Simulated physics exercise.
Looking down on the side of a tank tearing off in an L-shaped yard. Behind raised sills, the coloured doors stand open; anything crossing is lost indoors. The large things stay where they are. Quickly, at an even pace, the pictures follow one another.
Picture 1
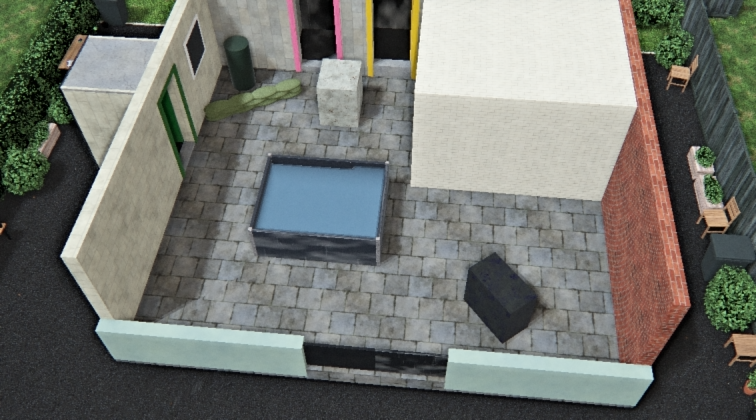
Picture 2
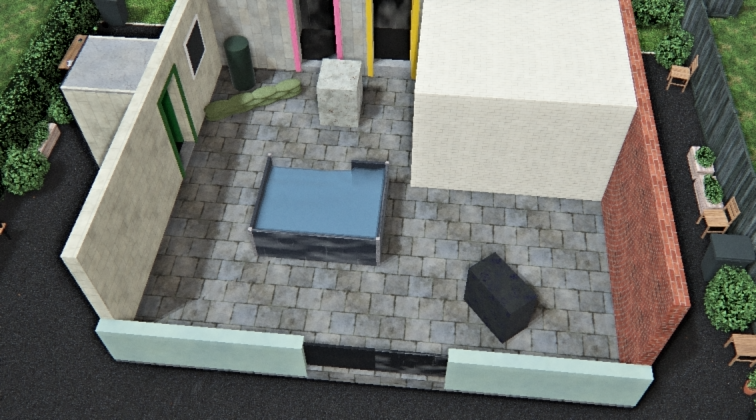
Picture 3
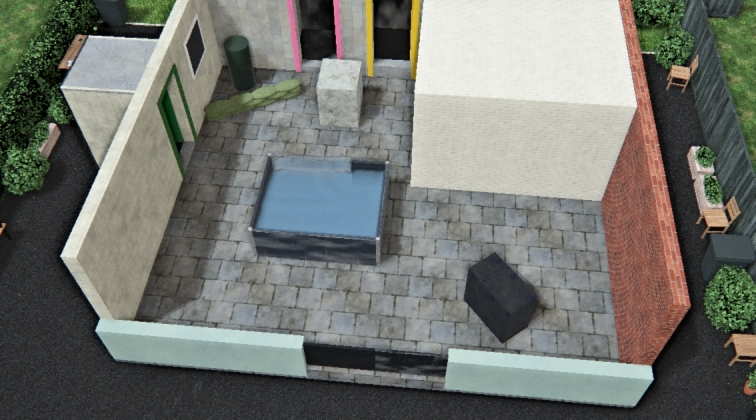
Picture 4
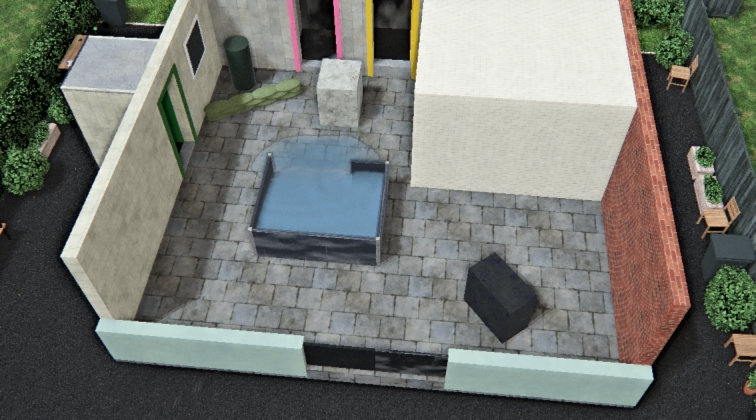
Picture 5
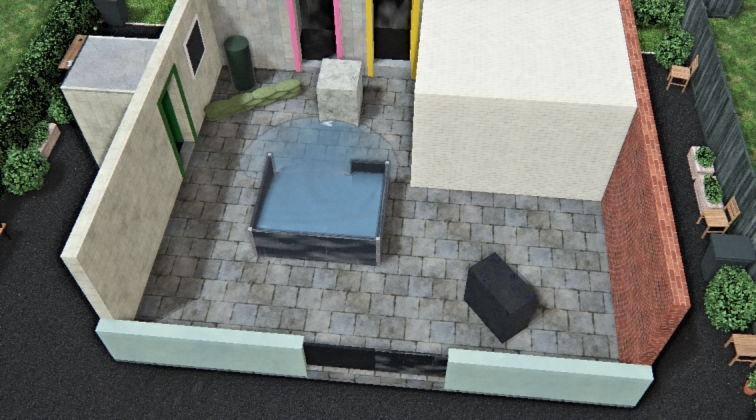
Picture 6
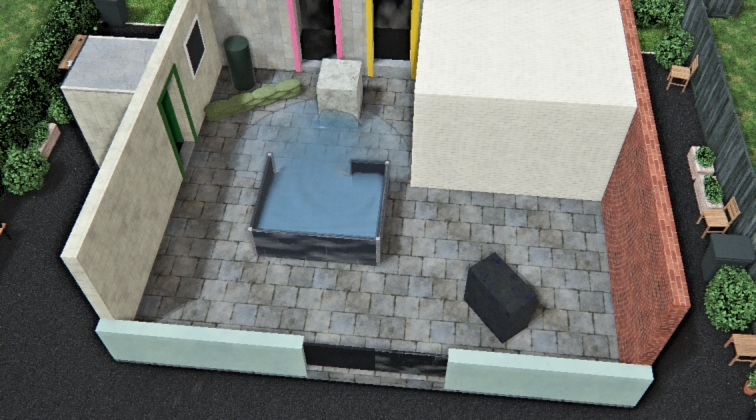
Water pours from the far side of a dark tank and spreads across the paved yard.
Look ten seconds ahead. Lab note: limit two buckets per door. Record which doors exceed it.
Record: Pink door over limit; yellow door under limit; green door over limit.
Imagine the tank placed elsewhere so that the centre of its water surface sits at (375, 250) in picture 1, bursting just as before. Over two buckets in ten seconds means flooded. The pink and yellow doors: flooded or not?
Then: The pink one lets less in; the yellow one lets more in.
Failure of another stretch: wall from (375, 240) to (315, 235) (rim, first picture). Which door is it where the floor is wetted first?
Answer: The green door.
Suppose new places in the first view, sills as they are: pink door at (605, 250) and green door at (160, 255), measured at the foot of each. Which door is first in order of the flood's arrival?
Note: The yellow one comes first.
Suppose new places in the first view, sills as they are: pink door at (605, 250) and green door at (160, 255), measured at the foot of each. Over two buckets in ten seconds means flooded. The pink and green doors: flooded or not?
The pink door falls short and the green door falls short.
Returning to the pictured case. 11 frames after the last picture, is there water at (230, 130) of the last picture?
By then I'd expect it to be inundated.
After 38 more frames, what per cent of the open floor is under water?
It comes to 70 per cent.
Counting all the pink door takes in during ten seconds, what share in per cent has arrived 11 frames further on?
It should be near 35 percent of the ten-second total.
A moment on, water covers 20 % of the floor; the pink door under two buckets in, the yellow door wet at the sill, nothing in, the green door not reached.
Next, water covers 25 % of the floor; the pink door over two buckets in, the yellow door wet at the sill, nothing in, the green door wet at the sill, nothing in.
Then, water covers 40 % of the floor; the pink door over two buckets in, the yellow door wet at the sill, nothing in, the green door over two buckets in.
Later, water covers 70 % of the floor; the pink door far over two buckets in, the yellow door wet at the sill, nothing in, the green door far over two buckets in.
In the end, water covers 85 % of the floor; the pink door far over two buckets in, the yellow door wet at the sill, nothing in, the green door far over two buckets in.
